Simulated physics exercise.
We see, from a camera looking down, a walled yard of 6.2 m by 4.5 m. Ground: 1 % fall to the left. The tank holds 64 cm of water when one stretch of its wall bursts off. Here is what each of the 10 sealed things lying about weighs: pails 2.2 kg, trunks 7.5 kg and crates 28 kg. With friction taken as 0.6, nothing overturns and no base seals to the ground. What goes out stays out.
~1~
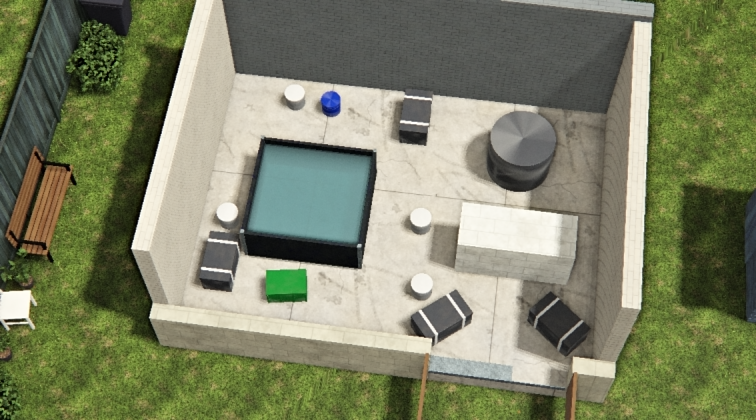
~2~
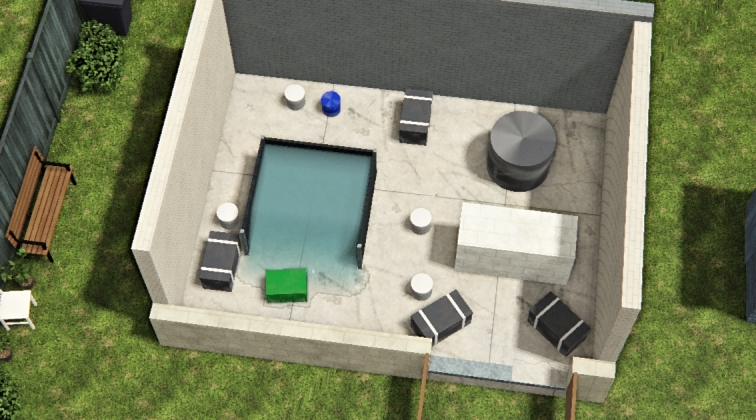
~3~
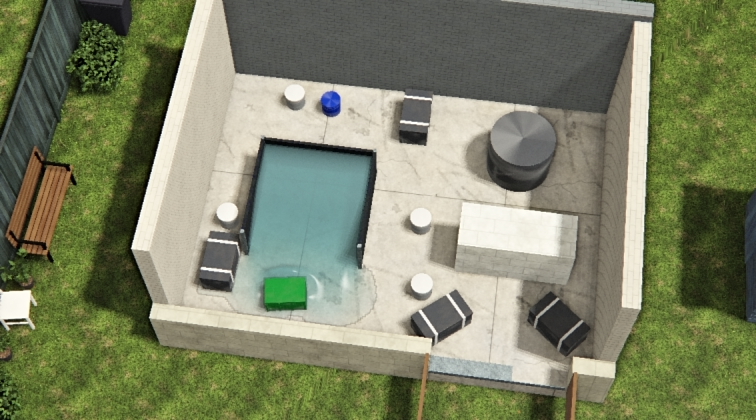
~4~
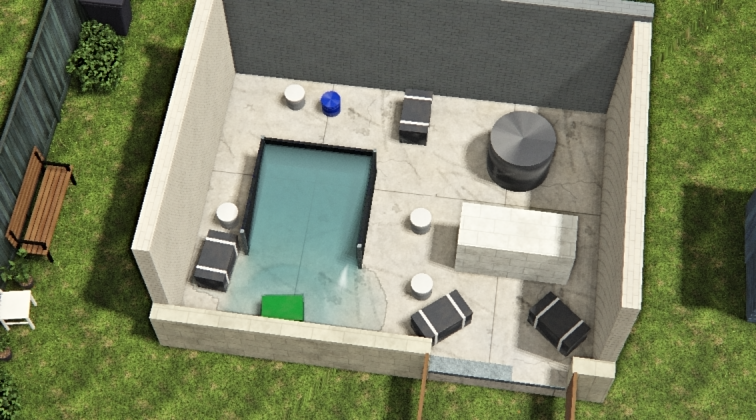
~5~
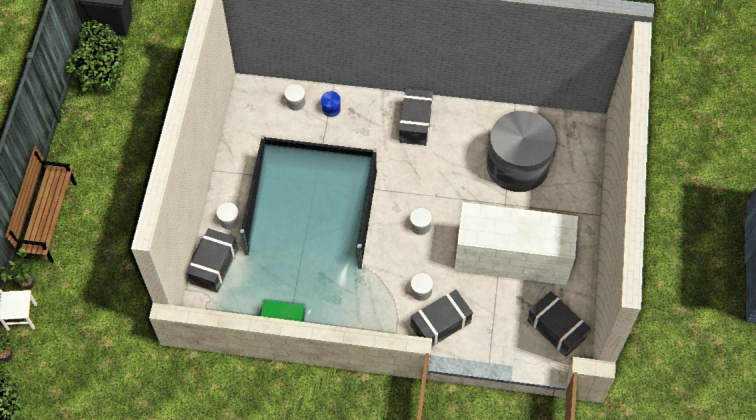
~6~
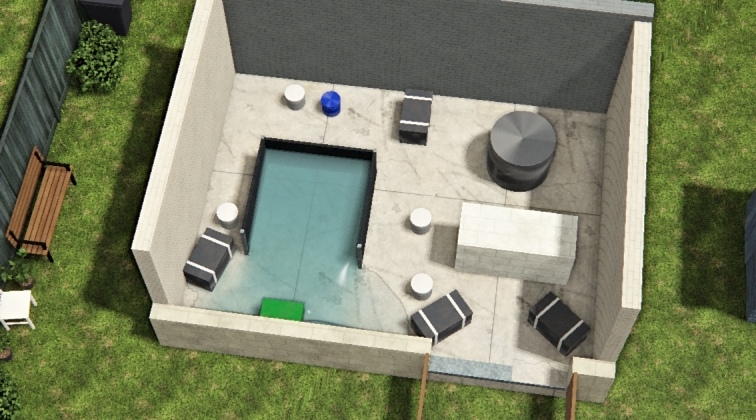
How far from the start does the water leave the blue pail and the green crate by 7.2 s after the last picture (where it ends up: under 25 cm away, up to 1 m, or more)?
Looks like the blue pail gets swept well away, and the green crate gets swept well away.
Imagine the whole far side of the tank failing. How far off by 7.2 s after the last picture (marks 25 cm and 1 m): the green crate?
The green crate remains in place.
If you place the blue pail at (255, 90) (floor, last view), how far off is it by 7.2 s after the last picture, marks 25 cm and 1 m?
What happens is that it covers a big distance.
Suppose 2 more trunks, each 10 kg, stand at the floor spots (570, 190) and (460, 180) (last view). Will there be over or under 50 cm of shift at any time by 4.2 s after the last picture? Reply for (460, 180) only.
Its travel is smaller than that.
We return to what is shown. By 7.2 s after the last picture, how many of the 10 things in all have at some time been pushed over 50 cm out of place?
I get 10.
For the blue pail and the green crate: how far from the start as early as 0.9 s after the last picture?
About 0 and 50 cm by then.
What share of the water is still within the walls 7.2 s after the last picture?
Around 82 % of the water.
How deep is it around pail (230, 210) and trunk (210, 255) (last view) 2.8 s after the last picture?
First roughly 14 cm, second roughly 15 cm.
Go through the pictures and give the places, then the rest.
The first frame shows the blue pail at (331, 99) rests on the ground; the green crate at (286, 282) rests on the ground; water covers 2.6 m2; 0 of 10 have shifted.
The second frame shows the blue pail at (331, 99), on the bottom; the green crate at (286, 282) rests on the ground; 3.5 m2 under water; 0 of 10 have shifted.
The third frame shows the blue pail at (331, 99) rests on the ground; the green crate at (285, 290) rests on the ground, 14 cm from its start; 4.4 m2 under water; 1 of 10 have shifted.
The fourth frame shows the blue pail at (331, 99), on the bottom; the green crate at (282, 308), on the bottom, 43 cm from its start; 5.3 m2 under water; 2 of 10 have shifted.
The fifth frame shows the blue pail at (331, 99) rests on the ground; the green crate at (282, 315), on the bottom, 55 cm from its start; 6.0 m2 under water; 2 of 10 have shifted.
The sixth frame shows the blue pail at (331, 99) rests on the ground; the green crate at (281, 313), afloat, 55 cm from its start; 6.4 m2 under water; 2 of 10 have shifted.
Then, 0.9 s after the last picture the blue pail is near (331, 99), 0.0 m from its start, aground; the green crate is near (259, 294), 0.5 m from its start, afloat; 0 of 10 are out; 1 afloat.
Then, 2.8 s after the last picture the blue pail is near (333, 102), 0.1 m from its start, aground; the green crate is near (241, 162), 2.2 m from its start, aground; 0 of 10 are out; 5 afloat.
Then, 4.8 s after the last picture the blue pail is near (400, 154), 1.5 m from its start, afloat; the green crate is near (245, 121), 2.9 m from its start, aground; 0 of 10 are out; 7 afloat.
Then, 7.2 s after the last picture the blue pail is near (455, 173), 2.4 m from its start, afloat; the green crate is near (245, 121), 2.9 m from its start, aground; 1 of 10 are out; 8 afloat.
